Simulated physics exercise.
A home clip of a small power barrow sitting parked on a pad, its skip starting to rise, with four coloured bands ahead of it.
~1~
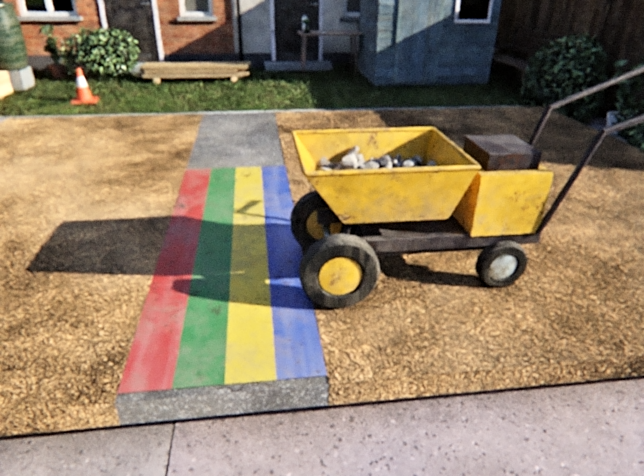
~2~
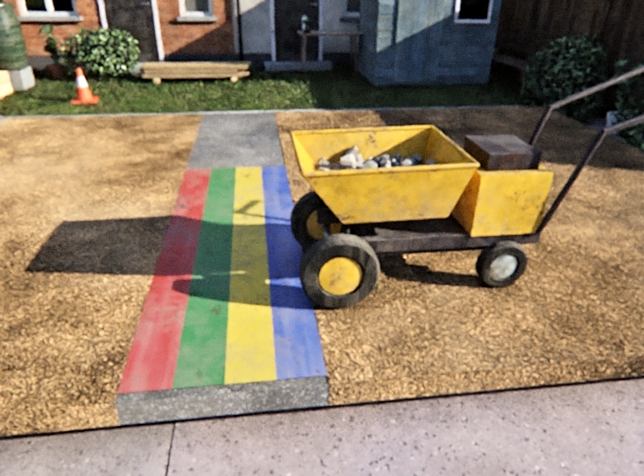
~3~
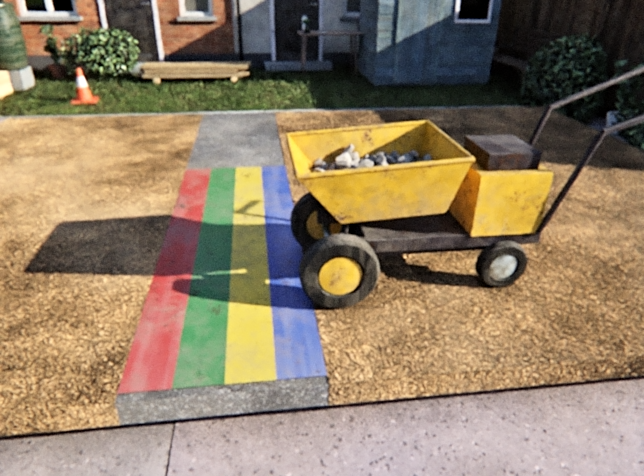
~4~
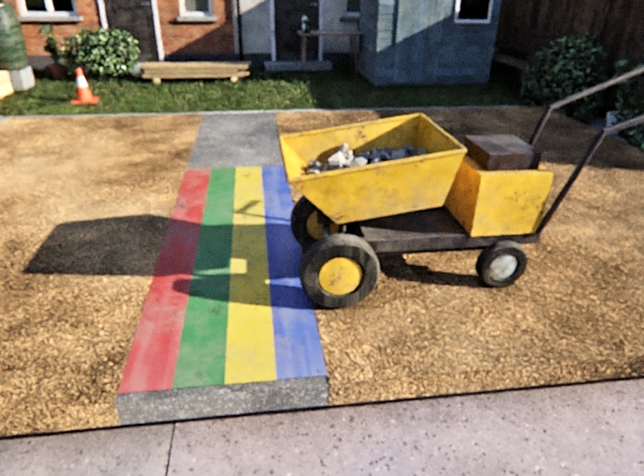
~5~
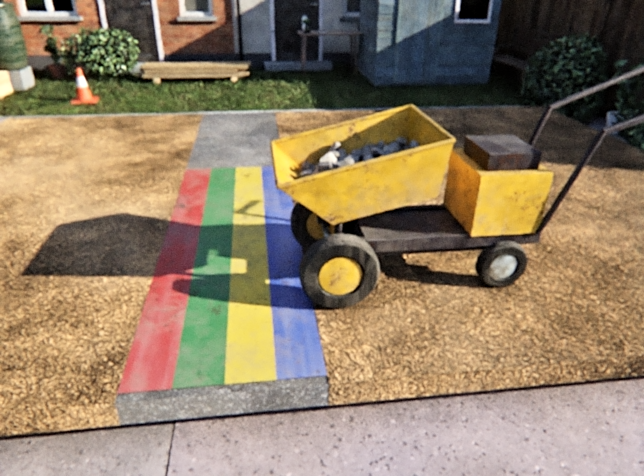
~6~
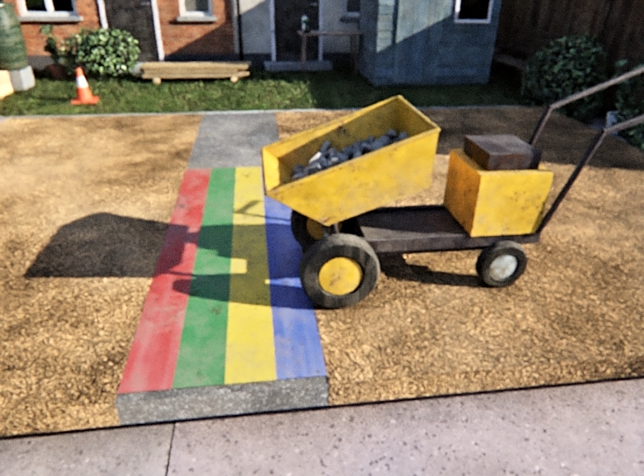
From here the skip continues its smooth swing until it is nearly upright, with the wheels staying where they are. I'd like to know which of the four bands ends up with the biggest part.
The biggest part ends up on the green band.
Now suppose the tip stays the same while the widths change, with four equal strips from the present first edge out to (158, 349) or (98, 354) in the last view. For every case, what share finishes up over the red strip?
In order, 30 % and 20 %.
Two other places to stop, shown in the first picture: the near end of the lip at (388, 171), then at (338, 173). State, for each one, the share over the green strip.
Roughly 10 per cent first, then roughly 30 per cent.
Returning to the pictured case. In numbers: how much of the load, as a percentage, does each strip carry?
Split by strip in per cent: Blue 0; yellow 5; green 40; red 25.
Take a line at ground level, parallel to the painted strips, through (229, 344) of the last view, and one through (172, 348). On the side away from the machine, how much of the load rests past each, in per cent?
First roughly 70 percent, then 30 percent.
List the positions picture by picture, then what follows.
The first frame shows lip of the skip at (305, 174), level; top of the load at (365, 170), broken stones; blue strip at (296, 334); yellow strip at (250, 337); green strip at (204, 341); red strip at (156, 345).
The second frame shows lip of the skip at (303, 175), level; top of the load at (363, 169).
The third frame shows lip of the skip at (297, 177), tipped barely; top of the load at (378, 175).
The fourth frame shows lip of the skip at (289, 181), tipped a little; top of the load at (386, 170).
The fifth frame shows lip of the skip at (278, 187), tipped a little; top of the load at (388, 153).
The sixth frame shows lip of the skip at (267, 194), tipped clearly; top of the load at (387, 152); blue strip at (296, 334); yellow strip at (250, 337); green strip at (204, 341); red strip at (156, 345).
Soon after the last picture, skip tipped steeply; all in the skip.
A little later, skip tipped steeply; nearly all in the skip; a small part over the green strip.
Later still, skip tipped right over; about half in the skip; a stray few over the yellow strip; about a quarter over the green strip; about a quarter over the red strip; a small part off the paint.
By the end, skip tipped right over; about a quarter in the skip; none over the blue strip; a small part over the yellow strip; about a third over the green strip; about a quarter over the red strip; a small part off the paint.
